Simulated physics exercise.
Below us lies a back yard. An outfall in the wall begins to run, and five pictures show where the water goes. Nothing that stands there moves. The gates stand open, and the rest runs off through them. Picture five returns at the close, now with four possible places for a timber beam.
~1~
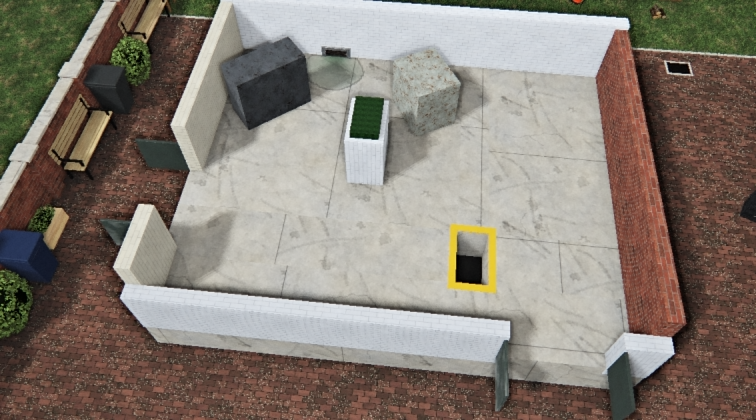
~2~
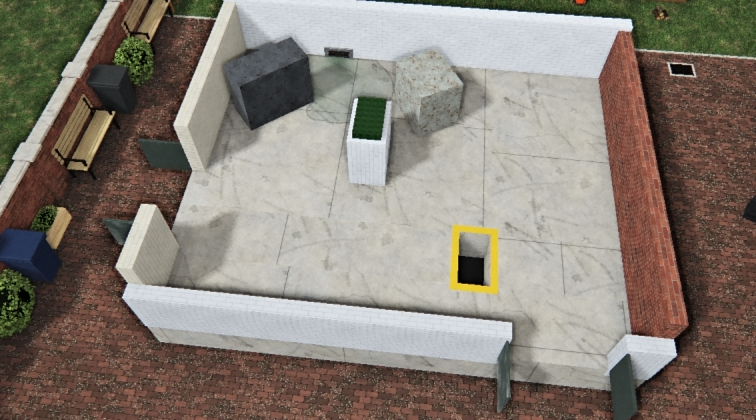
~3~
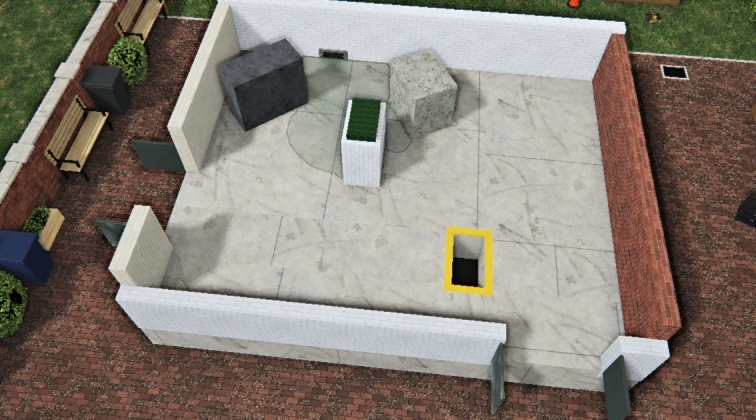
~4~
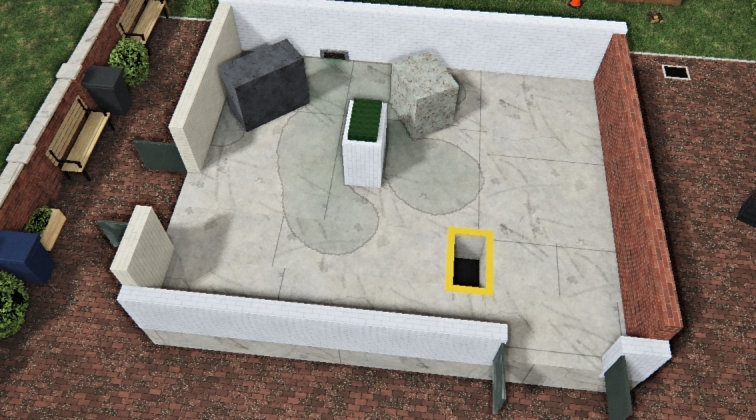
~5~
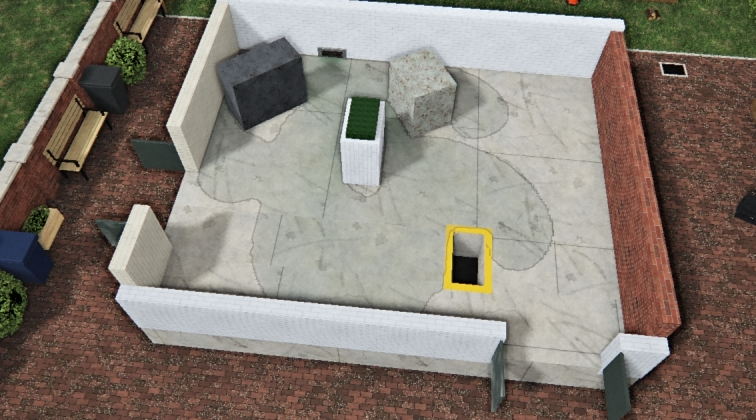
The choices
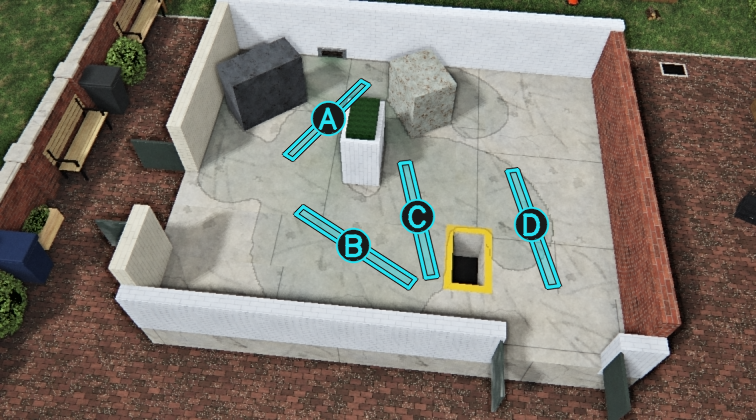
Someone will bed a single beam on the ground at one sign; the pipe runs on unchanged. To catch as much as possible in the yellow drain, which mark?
B works best here.
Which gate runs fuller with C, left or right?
The right one.
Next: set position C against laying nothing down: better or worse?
Position C is worse.
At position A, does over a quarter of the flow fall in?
No, it does not.
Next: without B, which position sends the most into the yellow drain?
It is D.
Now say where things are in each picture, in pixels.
Outfall at (336, 52); yellow drain at (473, 257); open gate at (552, 348); open gate at (190, 207); front seen at (345, 84), 2 % of the ground wet; yellow drain still dry, in the first frame.
Front seen at (344, 118), 7 % of the ground wet; yellow drain still dry, in the second frame.
Front seen at (336, 166), 15 % of the ground wet; yellow drain still dry, in the third frame.
Front seen at (323, 245), 27 % of the ground wet; yellow drain still dry, in the fourth frame.
Front seen at (533, 248), 50 % of the ground wet; yellow drain taking water, in the fifth frame.
On the marked copy, A from (288, 156) to (365, 82); B from (299, 210) to (412, 283); C from (404, 162) to (431, 277); D from (512, 170) to (553, 286).
Choosing A, about 17 % of the stream goes into the yellow drain, about 82 % out by the gates.
Choosing B, about 42 % of the stream goes into the yellow drain, about 58 % out by the gates.
Choosing C, about 19 % of the stream goes into the yellow drain, about 80 % out by the gates.
Choosing D, about 31 % of the stream goes into the yellow drain, about 68 % out by the gates.
